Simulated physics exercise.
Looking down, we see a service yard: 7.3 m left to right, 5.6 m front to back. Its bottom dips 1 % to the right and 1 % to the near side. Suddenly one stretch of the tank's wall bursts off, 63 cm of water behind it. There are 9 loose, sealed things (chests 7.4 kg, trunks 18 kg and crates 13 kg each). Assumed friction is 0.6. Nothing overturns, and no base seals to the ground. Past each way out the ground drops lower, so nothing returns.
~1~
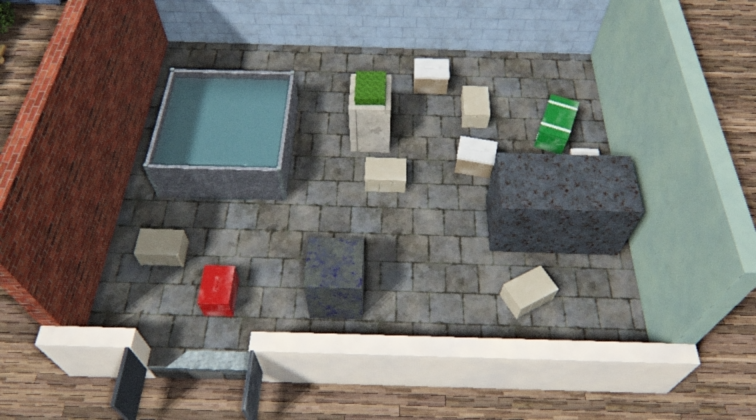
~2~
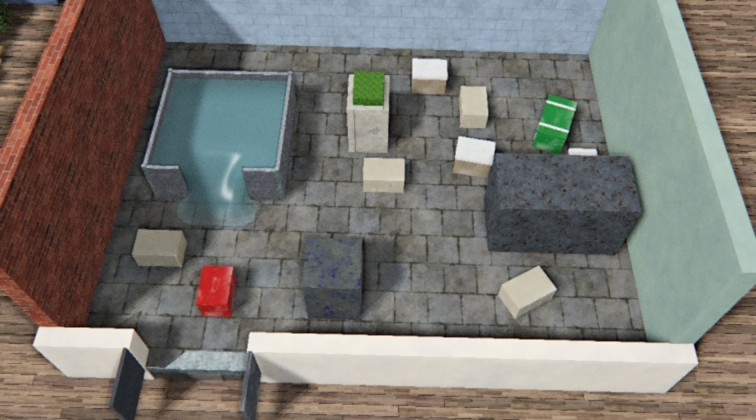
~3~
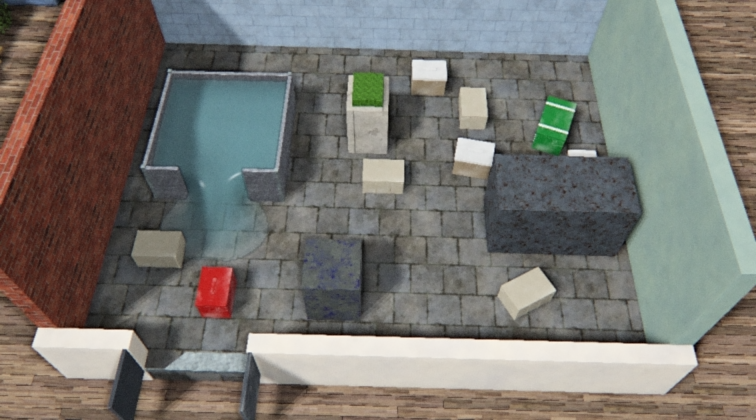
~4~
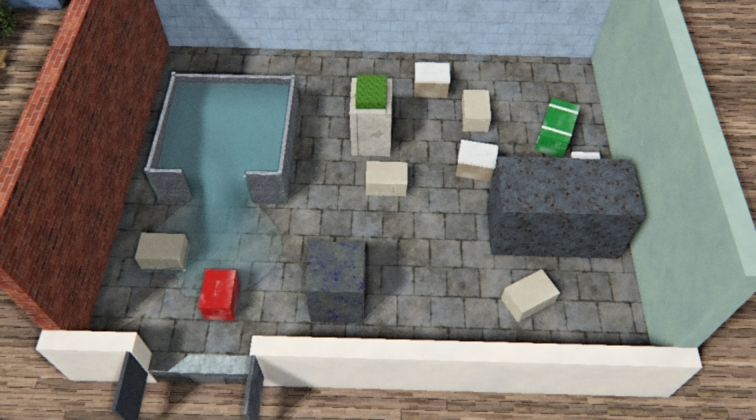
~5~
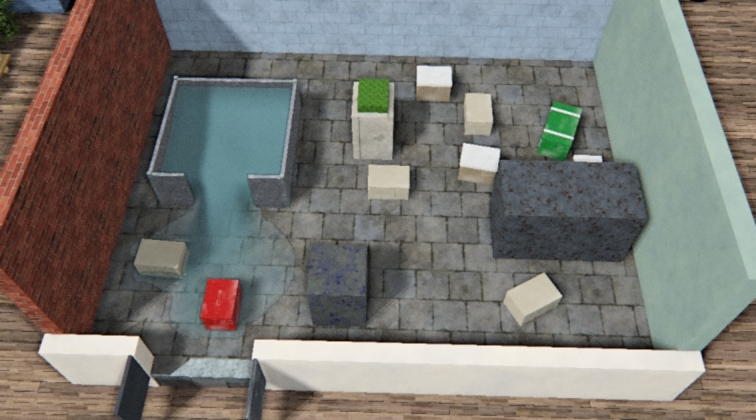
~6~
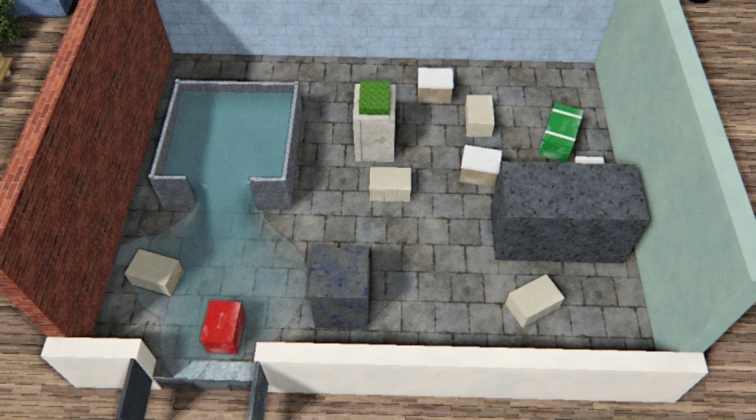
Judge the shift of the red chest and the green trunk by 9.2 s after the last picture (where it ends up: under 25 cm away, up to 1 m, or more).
Final distance check: The red chest winds up far off and the green trunk remains essentially put.
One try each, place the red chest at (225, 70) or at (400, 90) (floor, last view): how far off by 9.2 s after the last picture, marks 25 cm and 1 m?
Order of tries: It keeps its spot; it keeps its spot.
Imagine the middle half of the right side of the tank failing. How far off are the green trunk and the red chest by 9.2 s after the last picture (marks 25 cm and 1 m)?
Then the green trunk goes a great distance and the red chest shifts slightly.
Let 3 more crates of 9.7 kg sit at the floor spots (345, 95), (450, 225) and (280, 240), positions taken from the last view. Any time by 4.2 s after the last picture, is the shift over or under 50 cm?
So that's within the threshold, within the threshold and beyond the threshold, in that sequence.
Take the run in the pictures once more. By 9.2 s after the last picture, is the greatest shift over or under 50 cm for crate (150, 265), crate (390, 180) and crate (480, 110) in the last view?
First one went too far, second one stayed inside, third one stayed inside.
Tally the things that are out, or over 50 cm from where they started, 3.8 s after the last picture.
The number by then is 2.
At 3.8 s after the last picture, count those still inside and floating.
Count at that moment: 0.
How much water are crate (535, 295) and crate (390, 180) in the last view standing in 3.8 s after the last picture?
Close to 3 and 0 centimetres.
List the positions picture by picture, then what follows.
In the first picture, the red chest at (216, 284) rests on the ground; the green trunk at (559, 116), on the bottom; 3.2 m2 under water; 0 of 9 have shifted.
In the second picture, the red chest at (214, 285), on the bottom; the green trunk at (557, 116), on the bottom; 3.7 m2 under water; 0 of 9 have shifted.
In the third picture, the red chest at (214, 286) rests on the ground; the green trunk at (557, 117) rests on the ground; 4.5 m2 under water; 0 of 9 have shifted.
In the fourth picture, the red chest at (217, 288), on the bottom; the green trunk at (560, 120), on the bottom; 5.3 m2 under water; 0 of 9 have shifted.
In the fifth picture, the red chest at (219, 298) rests on the ground, 9 cm from its start; the green trunk at (562, 123), on the bottom; water covers 6.3 m2; 2 of 9 have shifted.
In the sixth picture, the red chest at (221, 321), on the bottom, 38 cm from its start; the green trunk at (563, 124), on the bottom; water covers 7.5 m2; 2 of 9 have shifted.
Then, 1.2 s after the last picture the red chest has gone out; the green trunk is near (563, 124), 0.0 m from its start, aground; 1 of 9 are out; 1 afloat.
Then, 3.8 s after the last picture the red chest has gone out; the green trunk is near (563, 124), 0.0 m from its start, aground; 2 of 9 are out; 0 afloat.
Then, 6.2 s after the last picture the red chest has gone out; the green trunk is near (563, 124), 0.0 m from its start, aground; 2 of 9 are out; 0 afloat.
Then, 9.2 s after the last picture the red chest has gone out; the green trunk is near (563, 124), 0.0 m from its start, aground; 2 of 9 are out; 0 afloat.
